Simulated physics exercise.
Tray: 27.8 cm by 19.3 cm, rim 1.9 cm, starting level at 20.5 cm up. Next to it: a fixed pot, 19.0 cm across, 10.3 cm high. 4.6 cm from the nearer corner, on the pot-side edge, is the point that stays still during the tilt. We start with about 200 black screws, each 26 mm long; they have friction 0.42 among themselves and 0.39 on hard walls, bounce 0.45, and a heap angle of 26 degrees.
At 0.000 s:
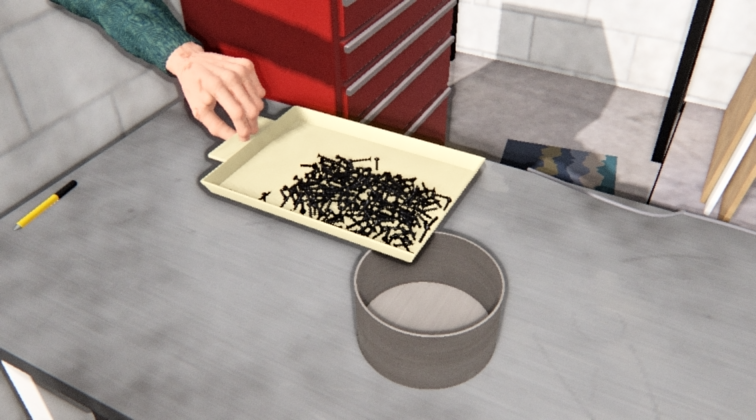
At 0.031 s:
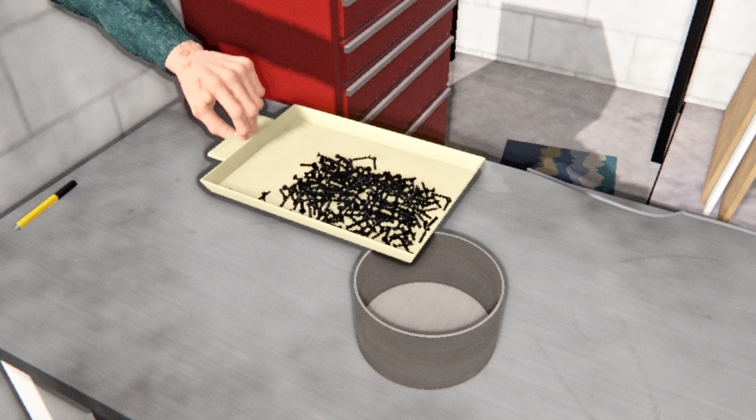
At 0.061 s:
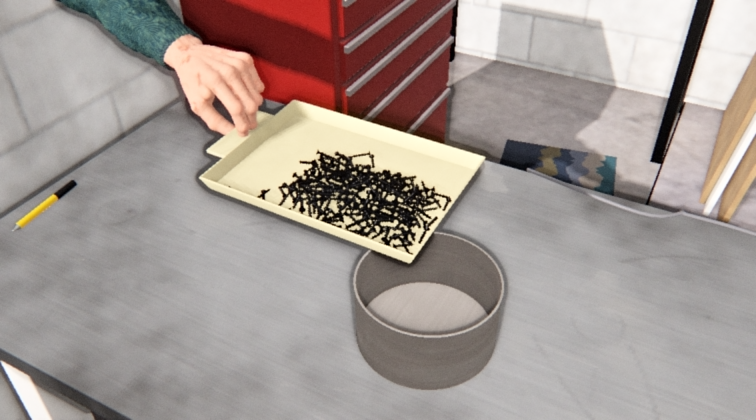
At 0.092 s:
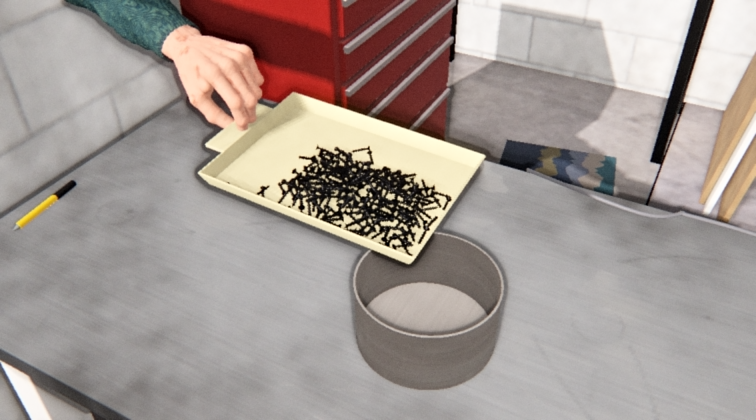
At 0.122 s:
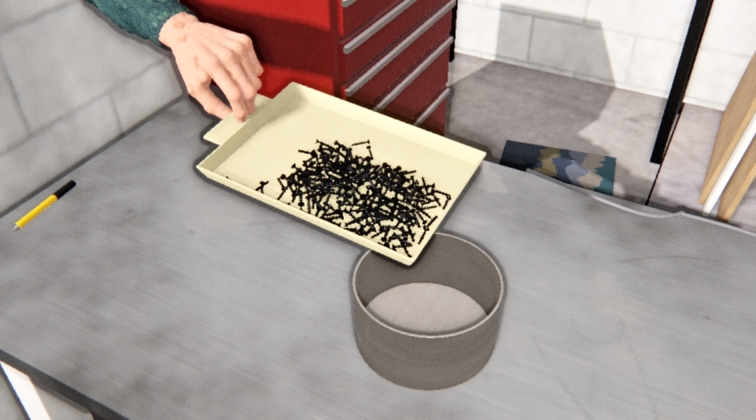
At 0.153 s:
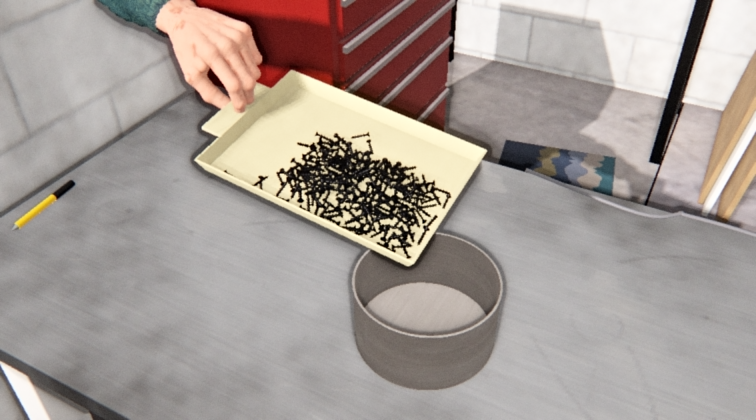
A hand in a green knitted sleeve holds the handle of a cream tray over a grey workbench, seen from above at an angle, with a red drawer cabinet behind. Small black screws lie heaped on the tray, a round grey pot stands below its right end, and a yellow-and-black pencil lies at left. The hand slowly raises the handle end, slanting the tray slightly toward the pot, while the heap barely shifts.
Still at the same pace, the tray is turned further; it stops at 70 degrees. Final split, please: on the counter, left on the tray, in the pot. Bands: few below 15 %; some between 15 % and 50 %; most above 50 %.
Counter: Most; tray: Few; pot: Some.
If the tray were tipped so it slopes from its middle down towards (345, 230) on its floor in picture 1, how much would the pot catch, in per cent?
Near 15 percent, give or take.
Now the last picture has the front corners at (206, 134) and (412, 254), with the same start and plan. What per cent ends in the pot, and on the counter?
Pot 20; counter 75.
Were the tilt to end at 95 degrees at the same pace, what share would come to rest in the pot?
20 %.
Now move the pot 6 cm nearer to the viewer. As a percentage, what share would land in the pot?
I'd say some 95 per cent would end up there.
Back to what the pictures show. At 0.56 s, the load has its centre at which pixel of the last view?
The middle of the load should be near (396, 219) then.
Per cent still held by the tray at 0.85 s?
Reading: Approx. 15%.
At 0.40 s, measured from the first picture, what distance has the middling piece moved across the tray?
Displacement on the tray: Roughly 1 cm.
After 0.40 s, tilt 41 degrees; the tray holds 100 %, the pot 0 %.
Then, at 0.56 s, tilt 60 degrees; the tray holds 100 %, the pot 0 %.
After 0.85 s, tilt 70 degrees; the tray holds 15 %, the pot 10 %.
In the end, at 2.2 s, counter 75 %, tray 5 %, pot 25 %.
